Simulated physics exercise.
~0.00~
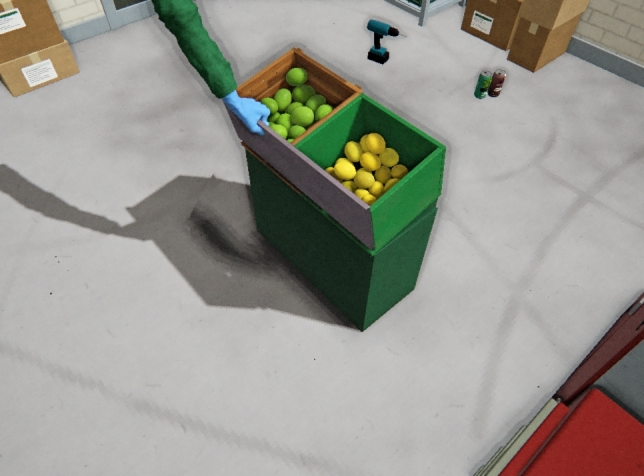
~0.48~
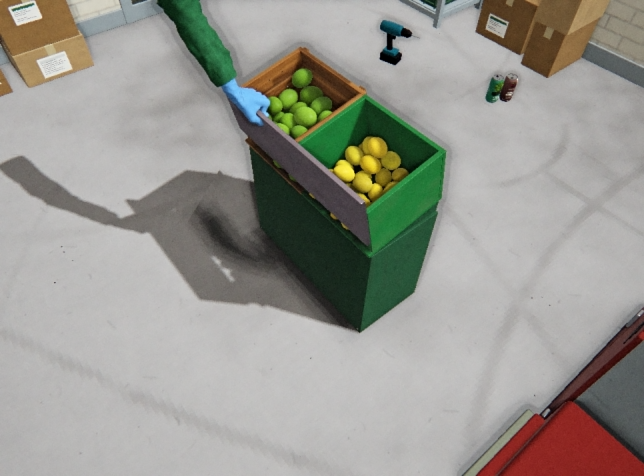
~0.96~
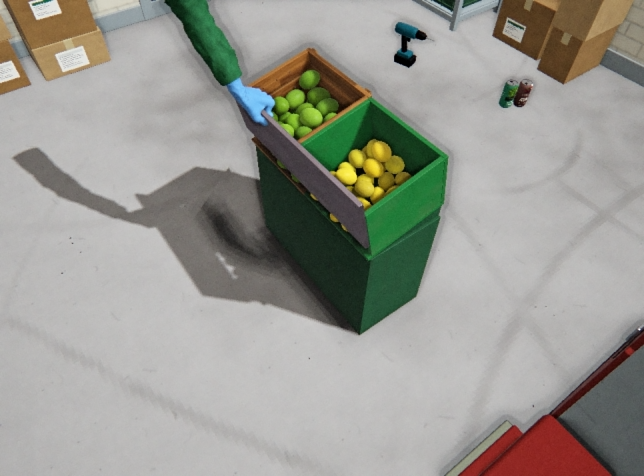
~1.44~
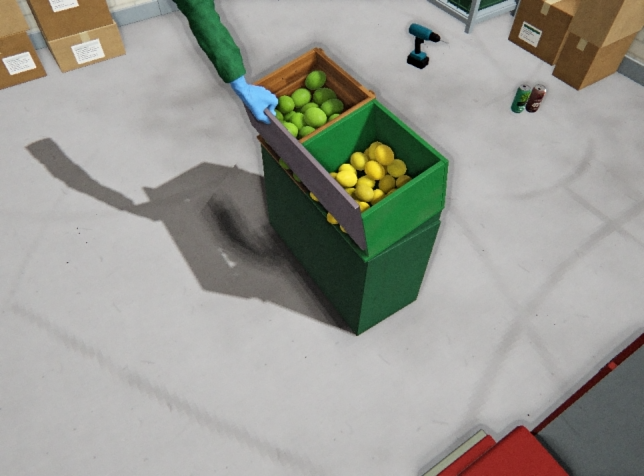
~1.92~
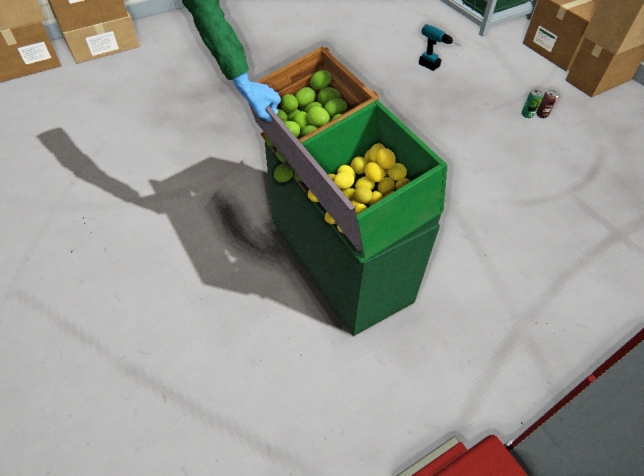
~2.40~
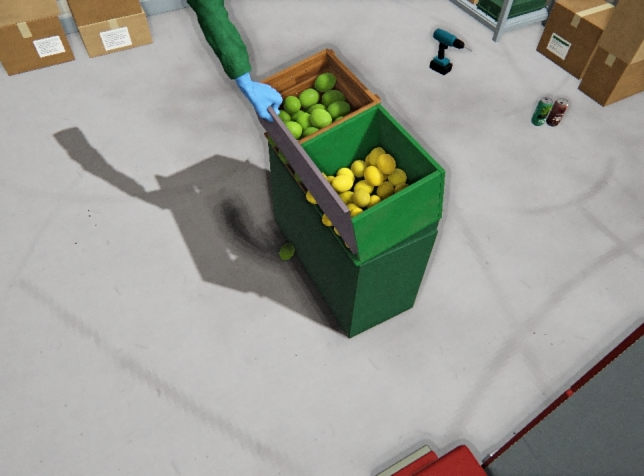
Gloved hand raising a sliding gate on green and wooden chutes, one lime dropping down the left side while the lemons stay in.
